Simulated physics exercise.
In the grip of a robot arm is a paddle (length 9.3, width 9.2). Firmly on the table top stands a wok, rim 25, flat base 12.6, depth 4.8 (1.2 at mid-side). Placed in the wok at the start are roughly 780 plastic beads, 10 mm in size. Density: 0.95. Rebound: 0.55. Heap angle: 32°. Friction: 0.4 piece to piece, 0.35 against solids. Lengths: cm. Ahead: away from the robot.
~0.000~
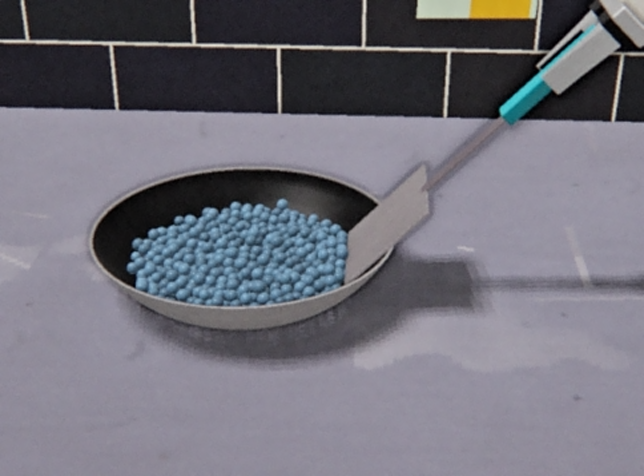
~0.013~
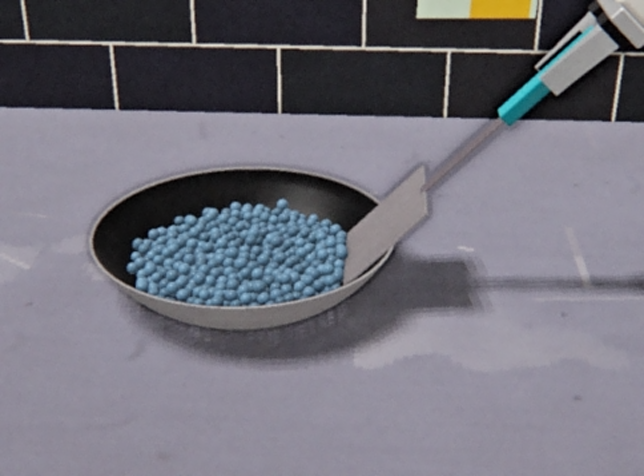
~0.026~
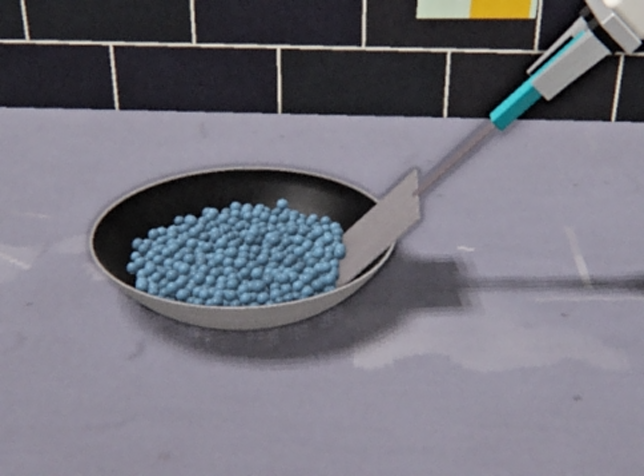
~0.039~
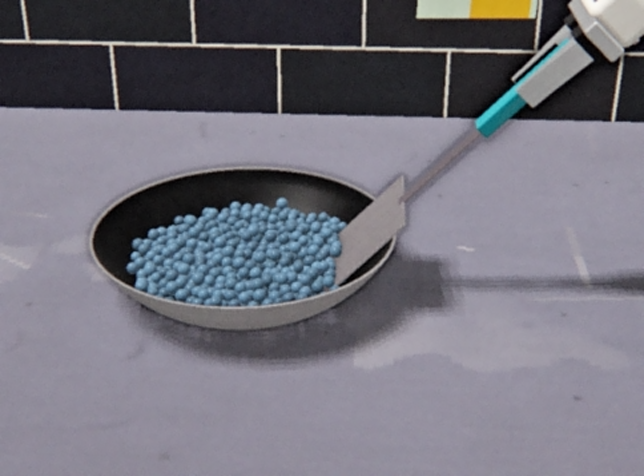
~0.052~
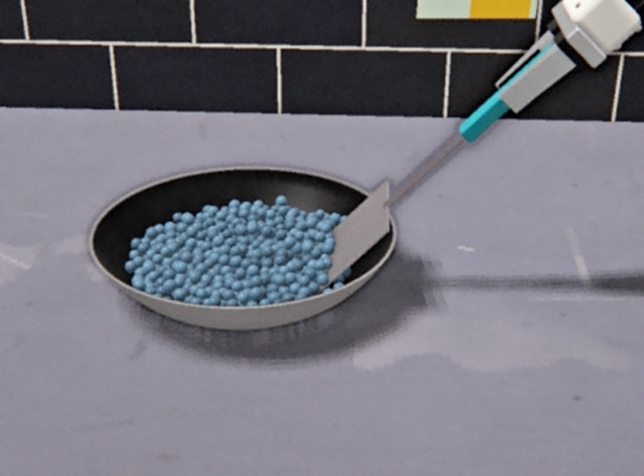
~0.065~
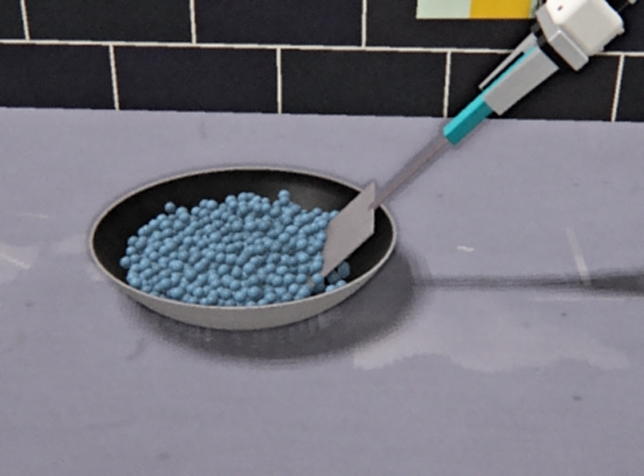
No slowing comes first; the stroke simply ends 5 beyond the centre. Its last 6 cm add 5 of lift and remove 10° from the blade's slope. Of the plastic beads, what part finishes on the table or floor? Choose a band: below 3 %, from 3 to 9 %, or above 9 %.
That share falls above 9 %.
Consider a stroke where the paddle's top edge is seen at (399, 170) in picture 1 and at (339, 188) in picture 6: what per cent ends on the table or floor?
Some 15 percent ends up on the table or floor.
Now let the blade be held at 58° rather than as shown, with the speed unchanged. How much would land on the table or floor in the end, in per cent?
That would leave close to 15 per cent on the table or floor.
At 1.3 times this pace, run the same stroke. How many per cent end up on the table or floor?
Estimate: Close to 20 %.
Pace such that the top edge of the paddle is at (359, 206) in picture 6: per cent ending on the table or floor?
Near 20 in a hundred.
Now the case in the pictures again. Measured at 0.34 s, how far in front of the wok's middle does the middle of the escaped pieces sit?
It comes to near 20 cm ahead of the middle.
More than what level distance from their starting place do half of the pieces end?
3 cm.
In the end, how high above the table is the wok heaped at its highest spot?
It reaches roughly 5.0 cm.
After 0.10 s, sloping 47°, highest piece 6 above the table; 775 in the wok.
After 0.13 s, sloping 43°, highest piece 8 above the table; 775 in the wok.
After 0.34 s, sloping 37°, highest piece 5 above the table; 661 in the wok, 109 on the table or floor, 5 on the blade or in flight.
After 1.39 s, sloping 37°, highest piece 5 above the table; 661 in the wok, 114 on the table or floor.
At rest, 661 in the wok, 114 on the table or floor. That is 15 % on the table or floor.
